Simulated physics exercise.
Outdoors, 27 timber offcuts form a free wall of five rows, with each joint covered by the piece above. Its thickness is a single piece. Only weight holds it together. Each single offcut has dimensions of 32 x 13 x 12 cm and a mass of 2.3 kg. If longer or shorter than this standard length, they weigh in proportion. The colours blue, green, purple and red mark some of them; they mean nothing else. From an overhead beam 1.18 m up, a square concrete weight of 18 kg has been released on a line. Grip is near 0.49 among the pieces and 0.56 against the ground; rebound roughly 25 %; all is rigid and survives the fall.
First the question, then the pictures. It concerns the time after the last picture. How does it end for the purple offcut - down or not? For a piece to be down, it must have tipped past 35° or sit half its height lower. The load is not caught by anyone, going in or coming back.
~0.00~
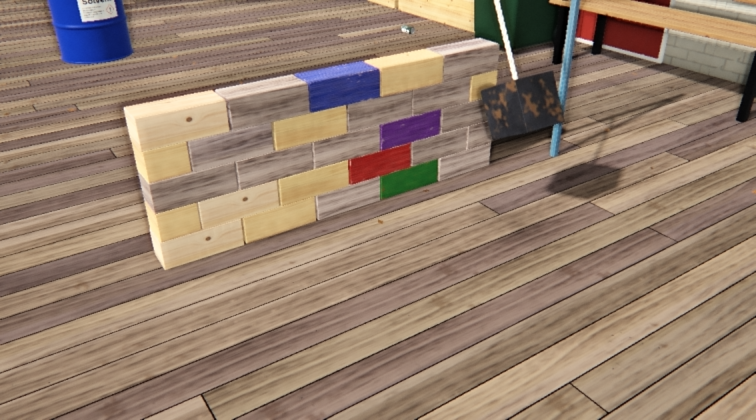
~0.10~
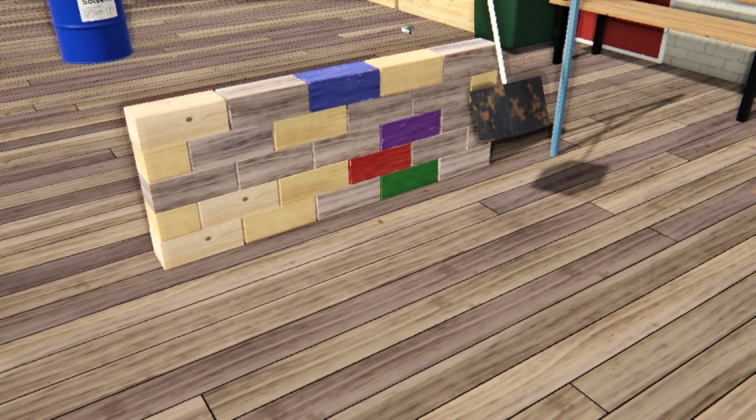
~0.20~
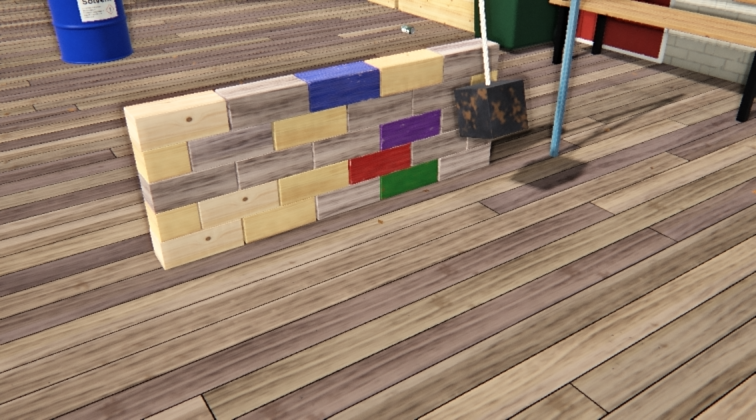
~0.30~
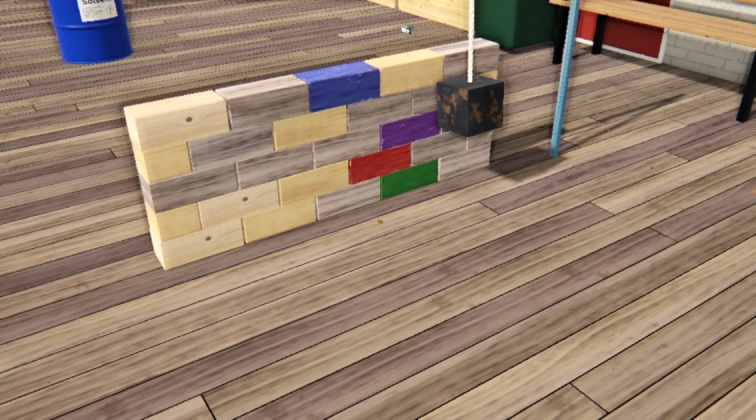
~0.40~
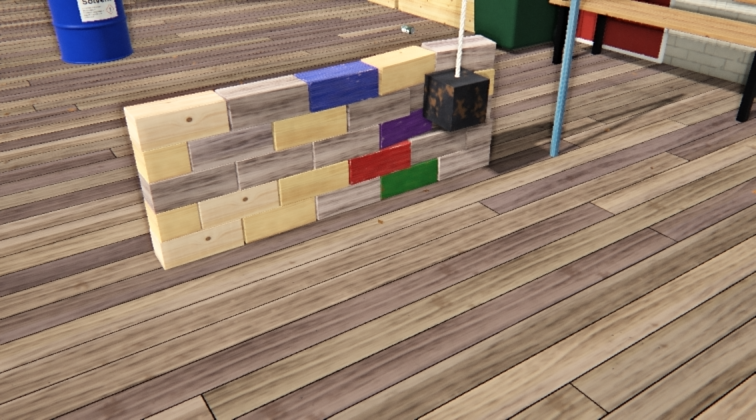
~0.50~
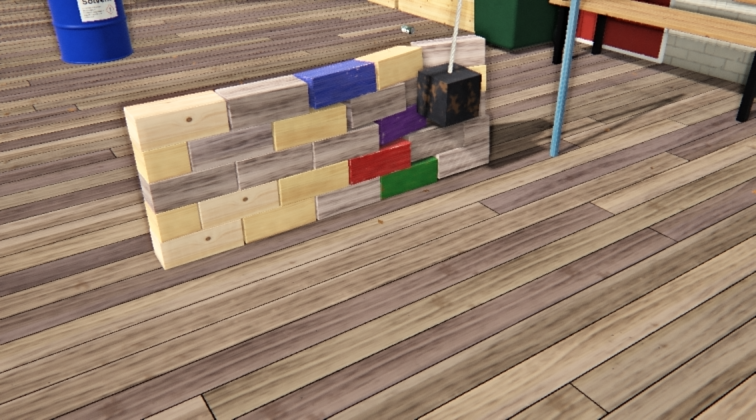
It ends down.
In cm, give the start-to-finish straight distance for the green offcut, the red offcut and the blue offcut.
Moved: Green 0, red 0, blue 90.
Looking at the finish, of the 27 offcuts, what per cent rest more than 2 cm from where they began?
I count 40 % as shifted.
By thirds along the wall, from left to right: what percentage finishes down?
Left third 0 percent, middle third 30 percent, right third 90 percent.
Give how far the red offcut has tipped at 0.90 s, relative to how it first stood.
Close to 0° of tilt compared with the start.
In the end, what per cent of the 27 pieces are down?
Estimate: Close to 40%.
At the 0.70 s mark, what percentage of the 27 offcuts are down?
By then, 0 per cent.
After 0.70 s, line 11° past plumb; none of the 27 offcuts down, 11 disturbed; purple offcut 22° from how it stood; blue offcut 22° from how it stood.
After 0.90 s, line 10° past plumb; 11 of the 27 offcuts down; purple offcut 51° from how it stood, 8 cm lower; blue offcut 46° from how it stood.
After 1.20 s, line plumb; 11 of the 27 offcuts down; purple offcut on its side; blue offcut on its side.
In the end (2.0 s), line 3° before plumb; 11 of the 27 offcuts down; purple offcut on its side; blue offcut 48 cm lower; red offcut unmoved. From the last view, middles, purple offcut near (358, 158), blue offcut near (212, 157).
